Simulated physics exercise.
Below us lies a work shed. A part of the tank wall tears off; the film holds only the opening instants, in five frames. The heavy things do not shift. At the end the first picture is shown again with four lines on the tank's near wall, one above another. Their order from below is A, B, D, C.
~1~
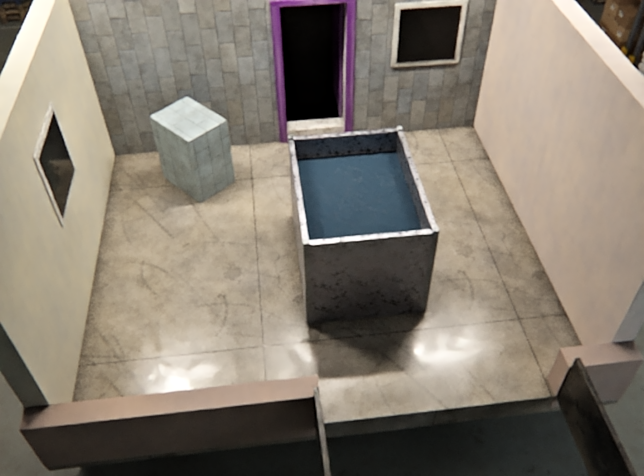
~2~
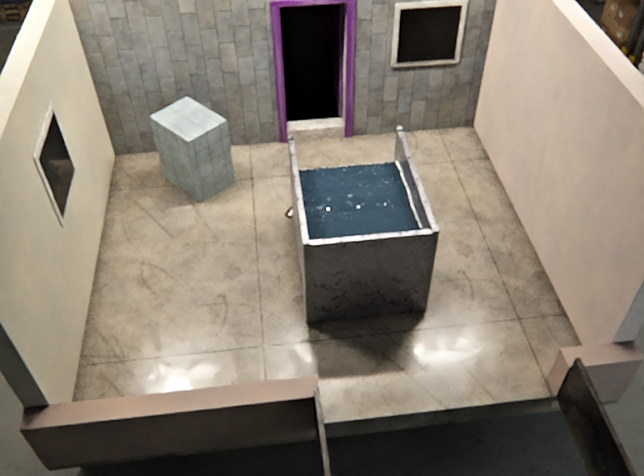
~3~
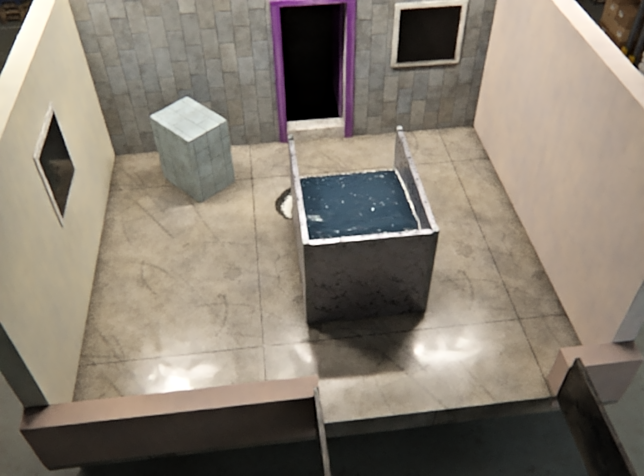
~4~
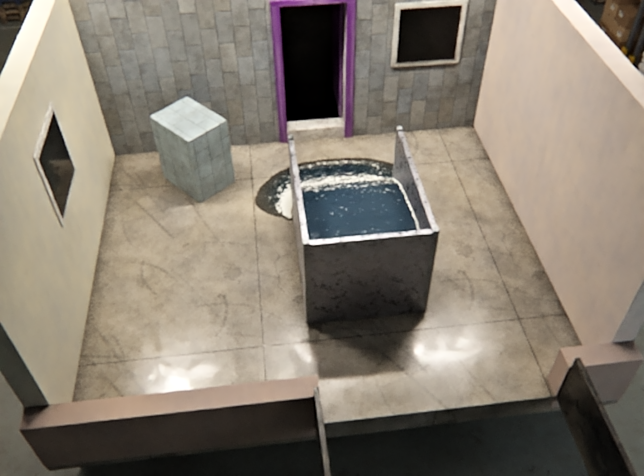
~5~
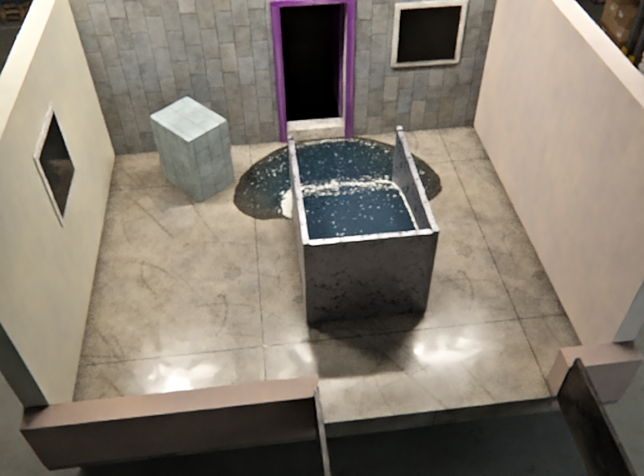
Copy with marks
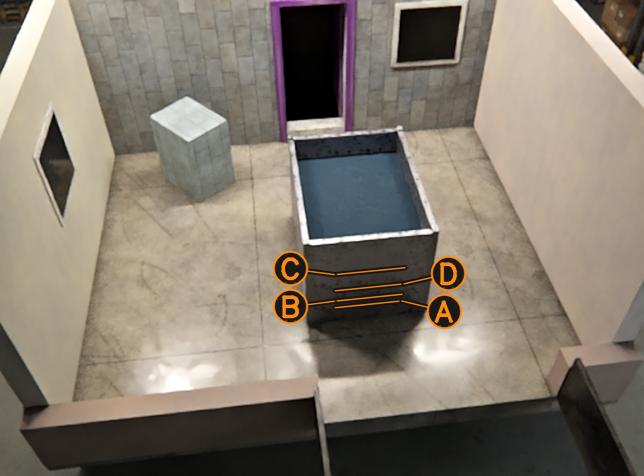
Water pouring out the back of an open-topped tank and spreading across the shed floor near a purple doorway.
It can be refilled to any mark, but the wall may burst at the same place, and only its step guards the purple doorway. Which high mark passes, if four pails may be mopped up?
Level B just does it.
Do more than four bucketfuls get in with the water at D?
Yes, it does.
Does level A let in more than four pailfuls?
No, that is safe.
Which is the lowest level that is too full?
That would be D.
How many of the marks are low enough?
Two of the four.
In orange, A at (368, 304); B at (368, 297); C at (370, 271); D at (369, 287); from the bottom up A, B, D, C.
Choosing A, nothing gets over.
Choosing B, a splash gets over, under a bucket.
Choosing C, dozens of bucketfuls pour in.
Choosing D, about 8 bucketfuls get in.
